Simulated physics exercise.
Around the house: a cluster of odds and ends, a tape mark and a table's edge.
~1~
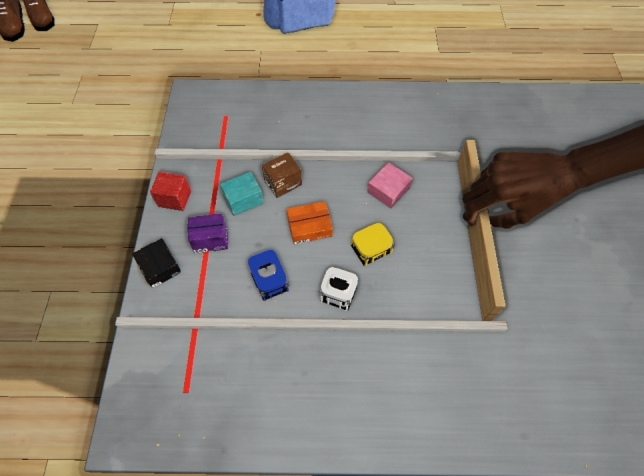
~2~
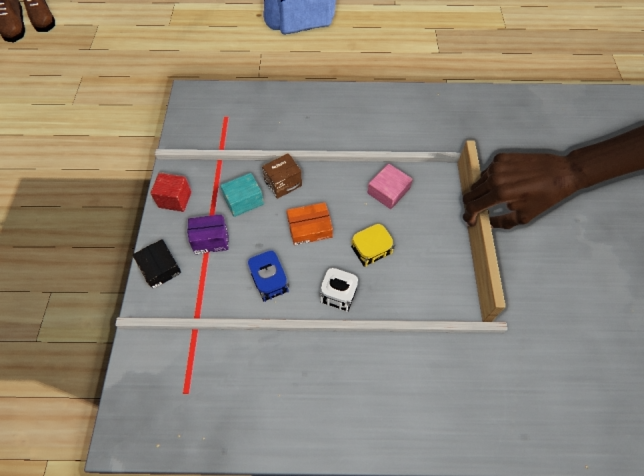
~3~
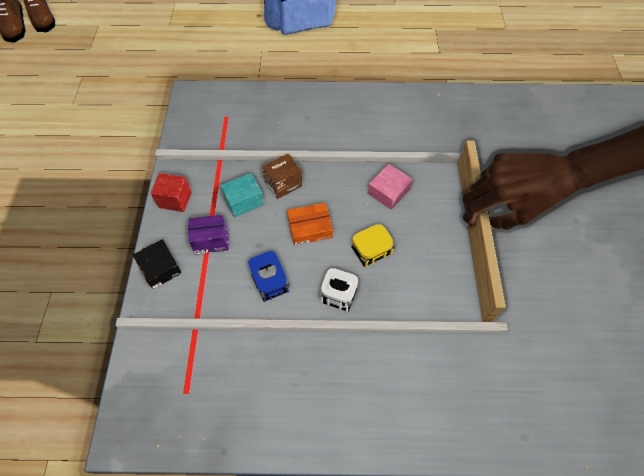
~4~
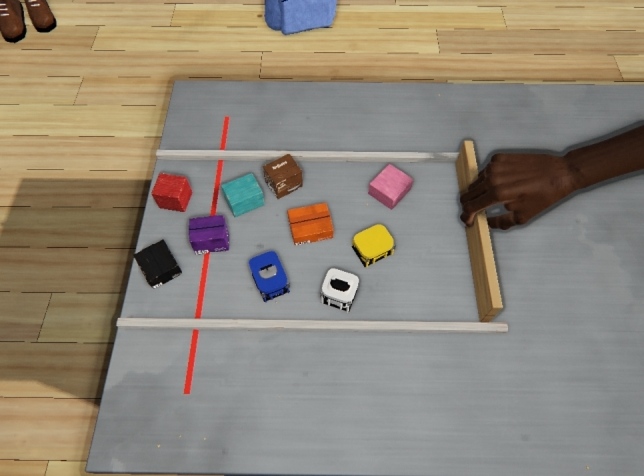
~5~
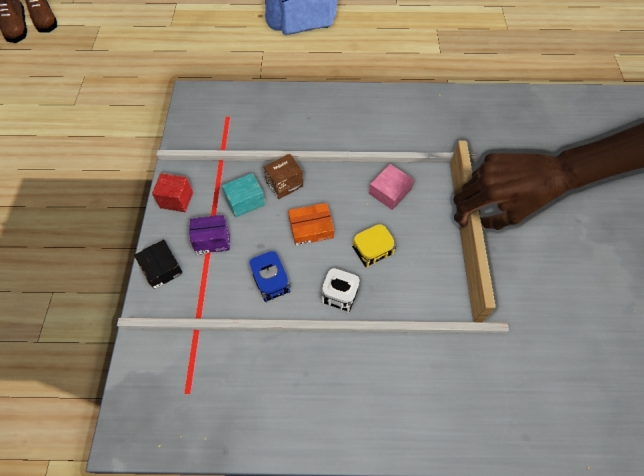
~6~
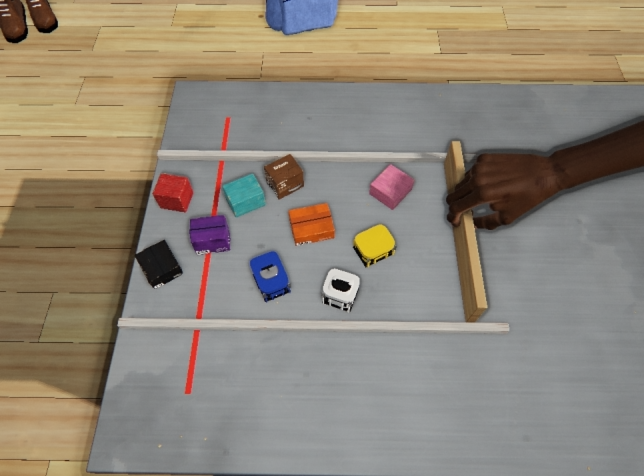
A hand slides a wooden board slightly left toward scattered colorful blocks on a gray table.
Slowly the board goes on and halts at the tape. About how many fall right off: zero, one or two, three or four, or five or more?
The number that fall off is one or two.
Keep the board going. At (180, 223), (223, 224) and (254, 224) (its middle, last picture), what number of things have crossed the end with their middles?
Place by place, 5, 0 and 0.
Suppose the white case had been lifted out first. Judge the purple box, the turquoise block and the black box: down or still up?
The purple box survives, the turquoise block stays on, the black box is kept.
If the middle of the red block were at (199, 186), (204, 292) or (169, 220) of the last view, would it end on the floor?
Place by place, it stays on; survives; stays on.
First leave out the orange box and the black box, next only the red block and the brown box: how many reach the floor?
1 in the first case, 1 in the second.
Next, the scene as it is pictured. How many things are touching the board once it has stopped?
5 of them.
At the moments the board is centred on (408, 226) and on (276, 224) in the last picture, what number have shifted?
At the one place 1, at the other 7.
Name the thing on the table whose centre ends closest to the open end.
It is the purple box.
Soon after, none off yet; black box at rest near (159, 264); red block at rest near (174, 193); purple box at rest near (211, 235).
After that, none off yet; black box at rest near (157, 264); red block at rest near (171, 192); purple box displaced about its own width near (186, 236).
In the end, the number that fall off is one or two; gone, red block and black box.
